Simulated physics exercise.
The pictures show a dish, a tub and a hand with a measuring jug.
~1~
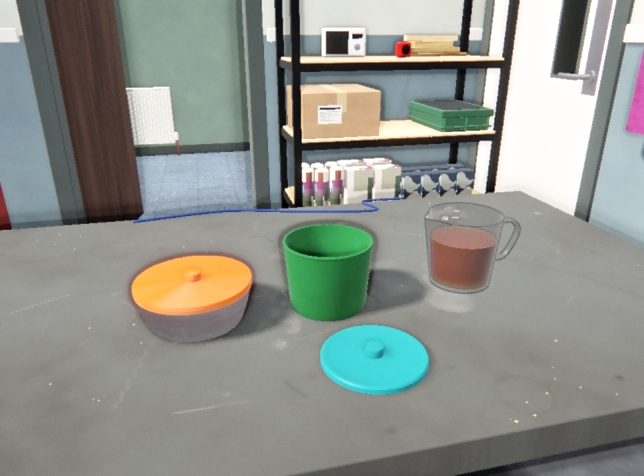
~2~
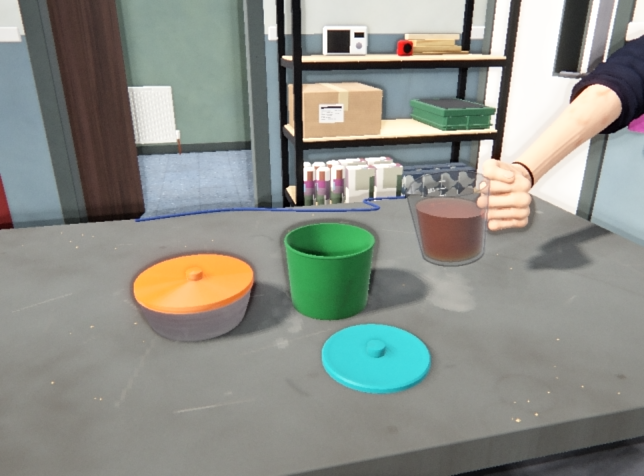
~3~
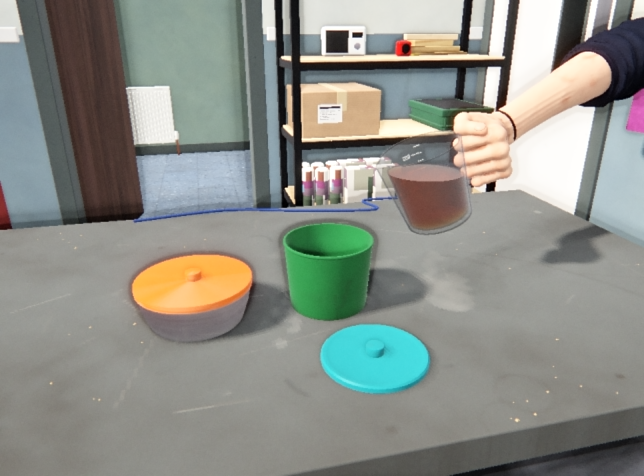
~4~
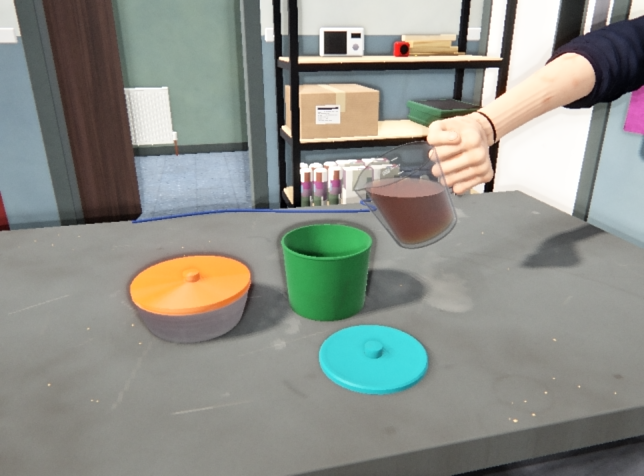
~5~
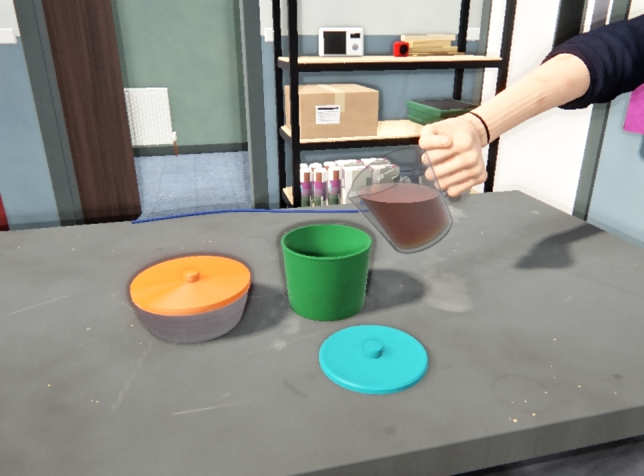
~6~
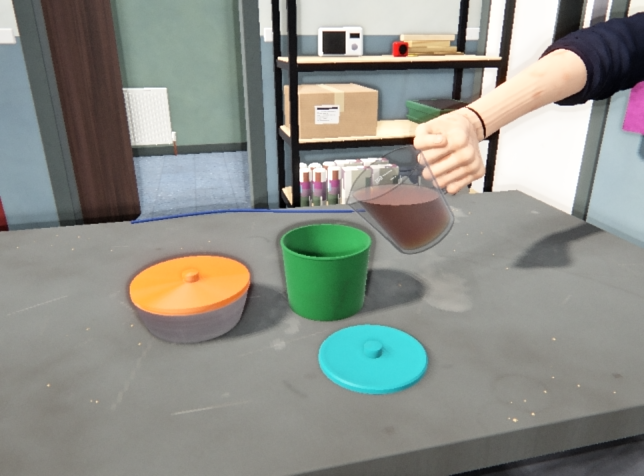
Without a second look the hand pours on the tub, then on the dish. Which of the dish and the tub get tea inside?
The dish gets none inside and the tub catches it.
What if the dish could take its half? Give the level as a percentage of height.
Some 45 per cent.
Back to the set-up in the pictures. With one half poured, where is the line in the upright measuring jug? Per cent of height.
Close to 35 %.
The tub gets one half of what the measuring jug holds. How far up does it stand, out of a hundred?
I make it 25 per cent.
Next, the tea goes into the tub.
After that, it hits the lid of the dish and runs off.
Finally, the tub has its share inside; the dish is empty, in a puddle.
